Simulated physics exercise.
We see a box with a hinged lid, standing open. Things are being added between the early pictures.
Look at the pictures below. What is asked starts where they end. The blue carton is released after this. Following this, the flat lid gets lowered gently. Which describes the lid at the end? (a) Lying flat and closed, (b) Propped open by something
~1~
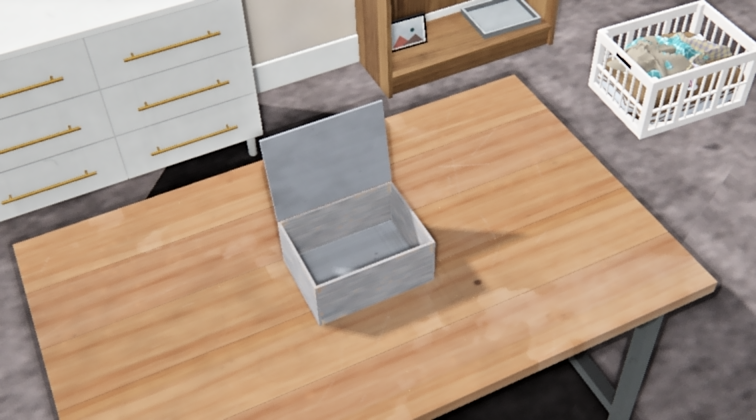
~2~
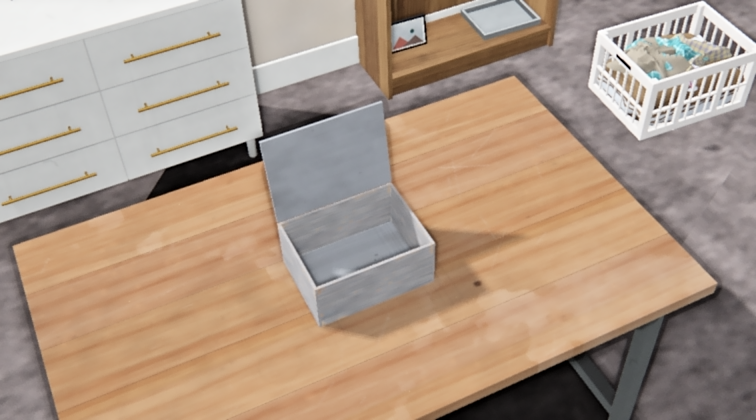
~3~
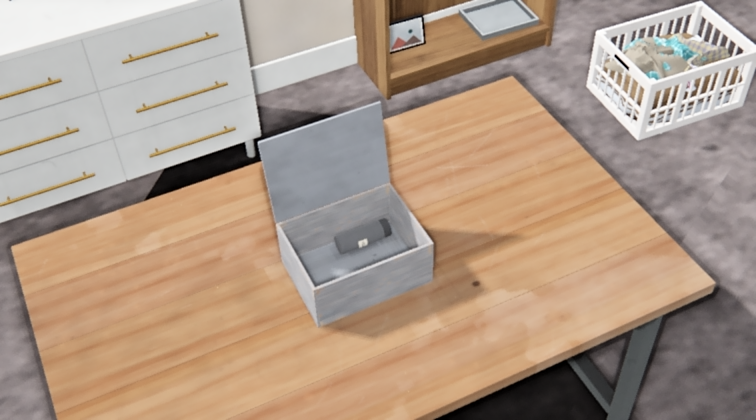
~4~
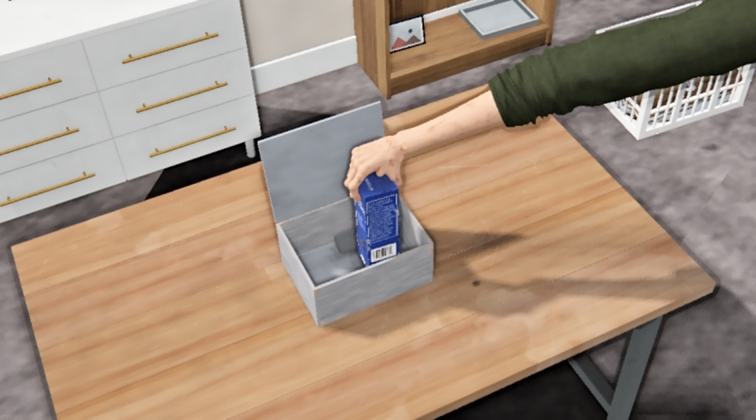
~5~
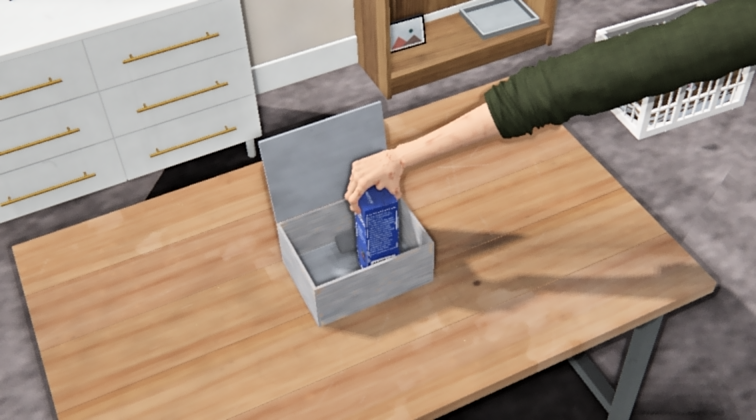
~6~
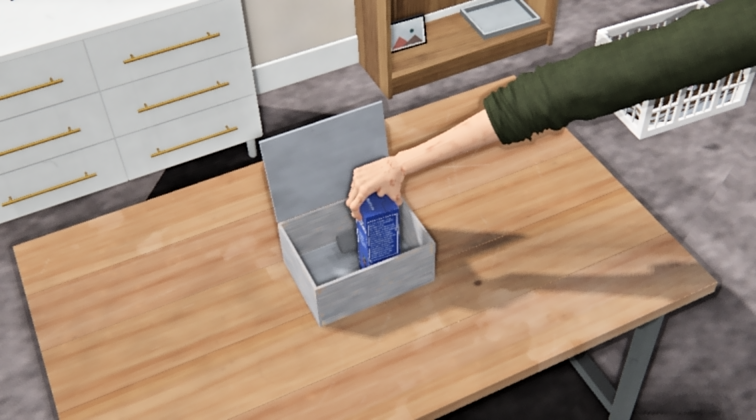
Propped open by something.
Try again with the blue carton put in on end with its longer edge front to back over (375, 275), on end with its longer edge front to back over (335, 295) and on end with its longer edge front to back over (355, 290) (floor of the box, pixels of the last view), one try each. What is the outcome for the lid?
Case one lid open, case two lid open, case three lid open.
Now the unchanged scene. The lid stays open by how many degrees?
Lid angle from rim - close to 50°.
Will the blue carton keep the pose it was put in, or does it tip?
Simply put, the blue carton remains unturned.
Then, 1.20 s past the last view, lid starting down.
Then, 1.60 s past the last view, lid 57° above the rim.
Then, 3.70 s past the last view, lid 48° above the rim.
Finally, lid 48° above the rim; both still in place. Final places as the last picture's camera would see them, blue carton near (378, 239).
